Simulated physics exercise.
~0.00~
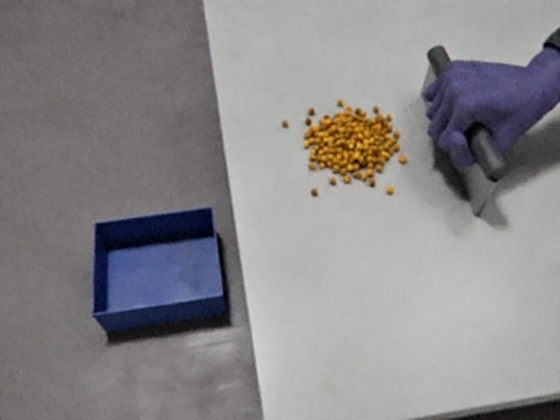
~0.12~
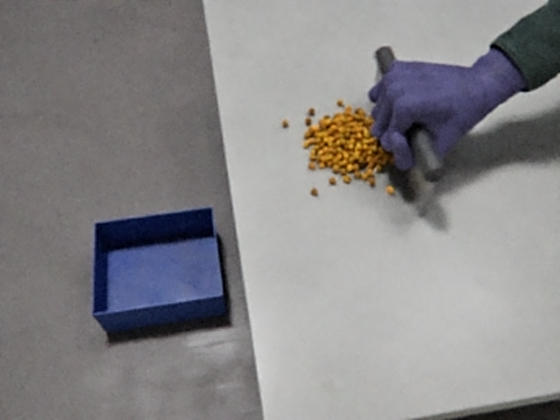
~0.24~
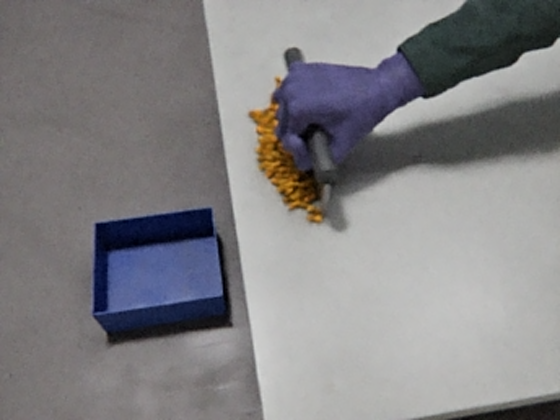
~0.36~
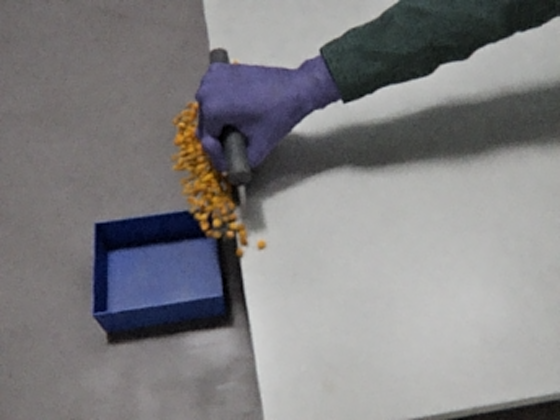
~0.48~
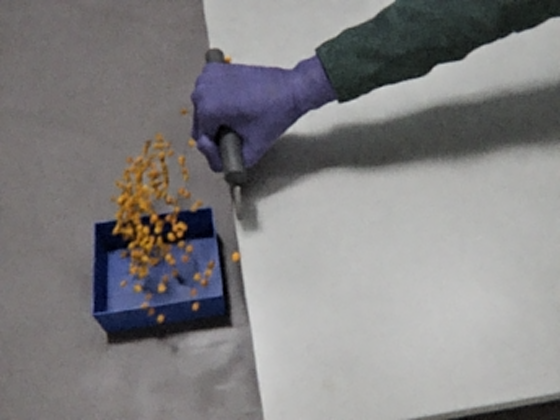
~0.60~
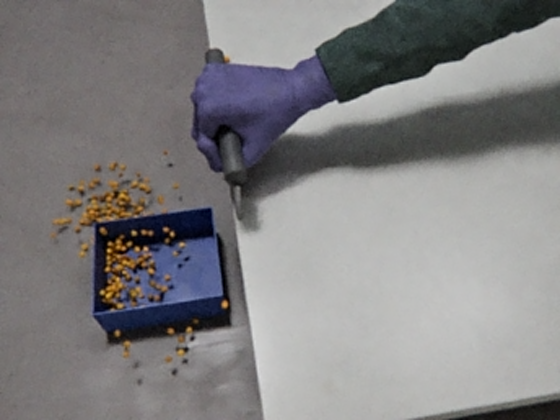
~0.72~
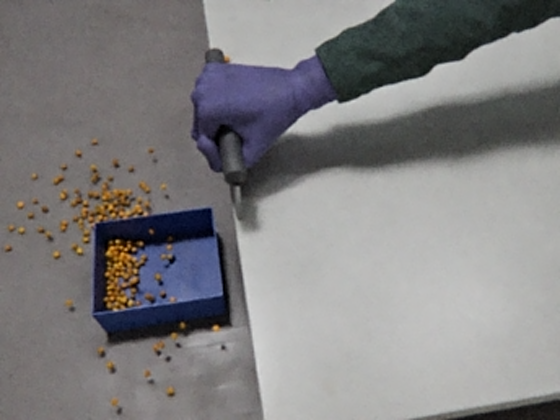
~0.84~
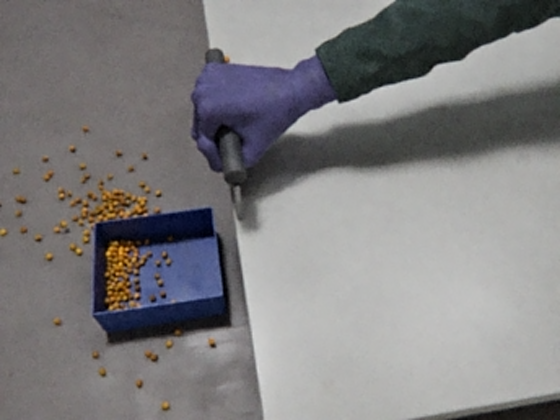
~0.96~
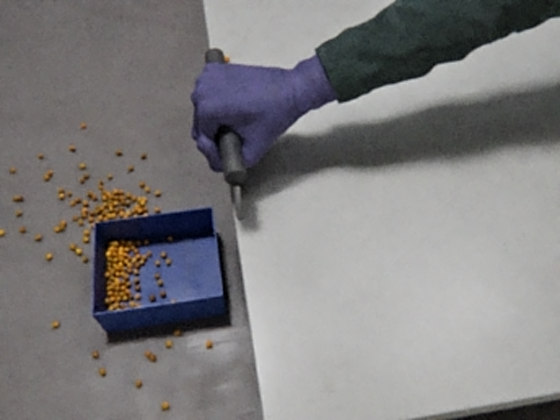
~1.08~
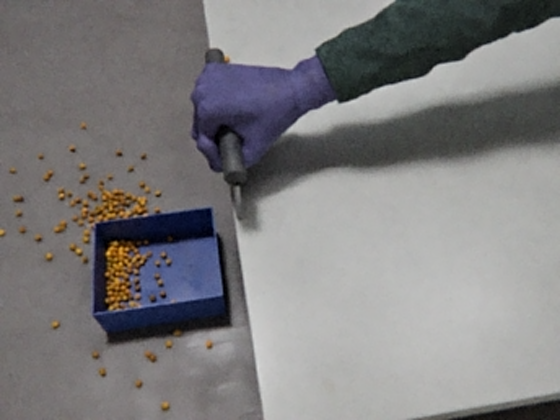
A purple-gloved hand swept a pile of maize kernels leftward across a white surface with a scraper and stopped at the edge, sending them over the drop, where many landed in a blue tin but many others scattered on the grey floor around it.
